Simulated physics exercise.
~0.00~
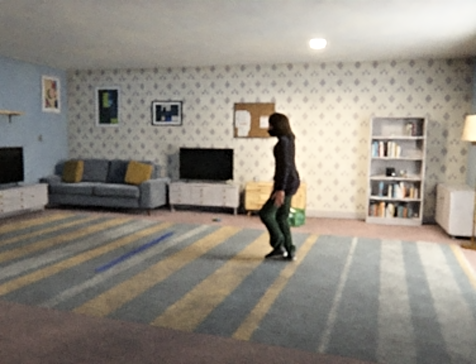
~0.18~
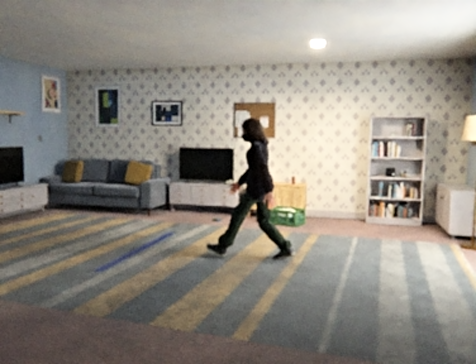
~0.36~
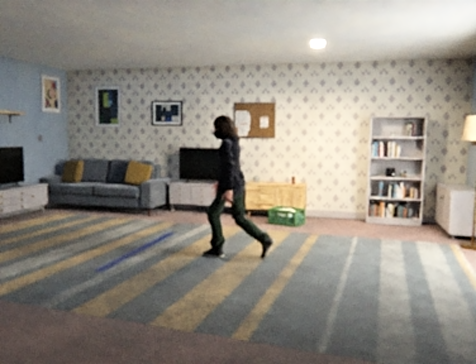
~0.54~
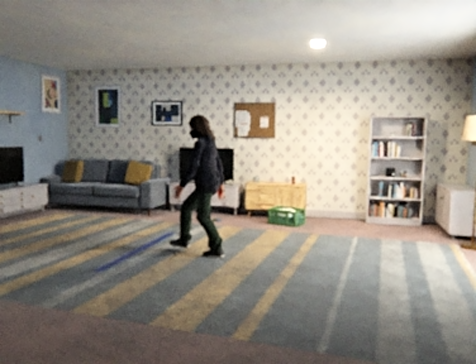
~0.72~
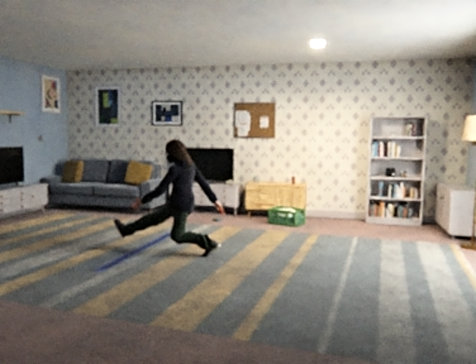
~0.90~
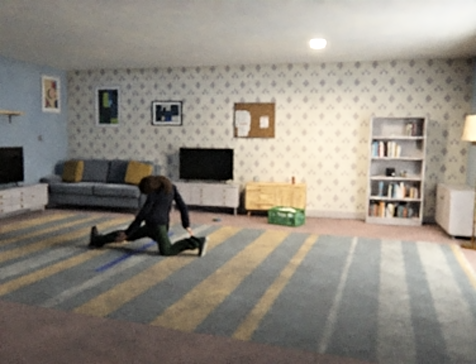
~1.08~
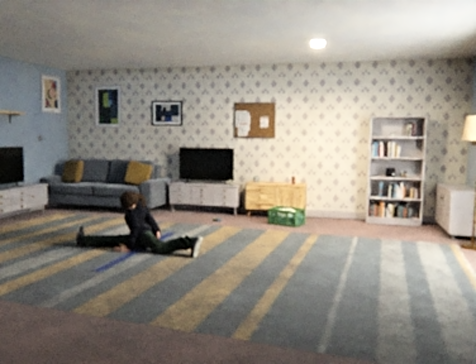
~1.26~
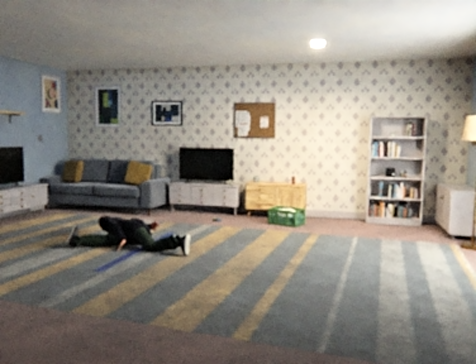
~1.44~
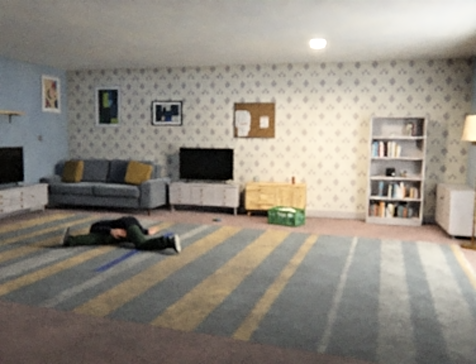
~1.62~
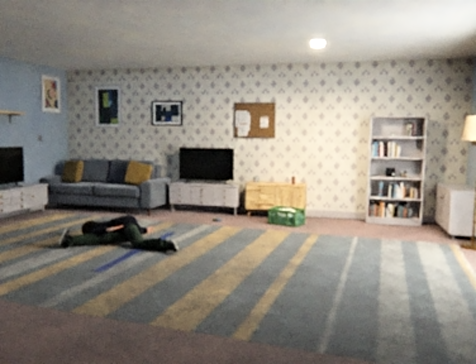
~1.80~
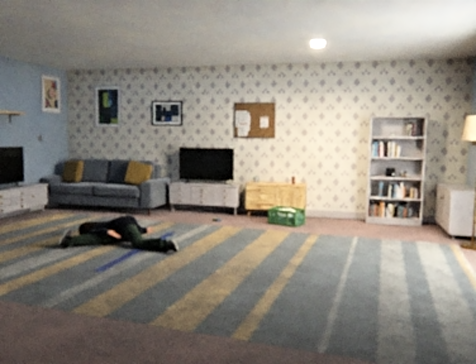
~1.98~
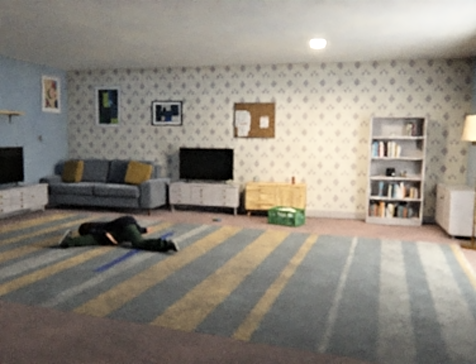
A dark-clothed shopper strides left, drops to the striped rug and lies across blue tape.
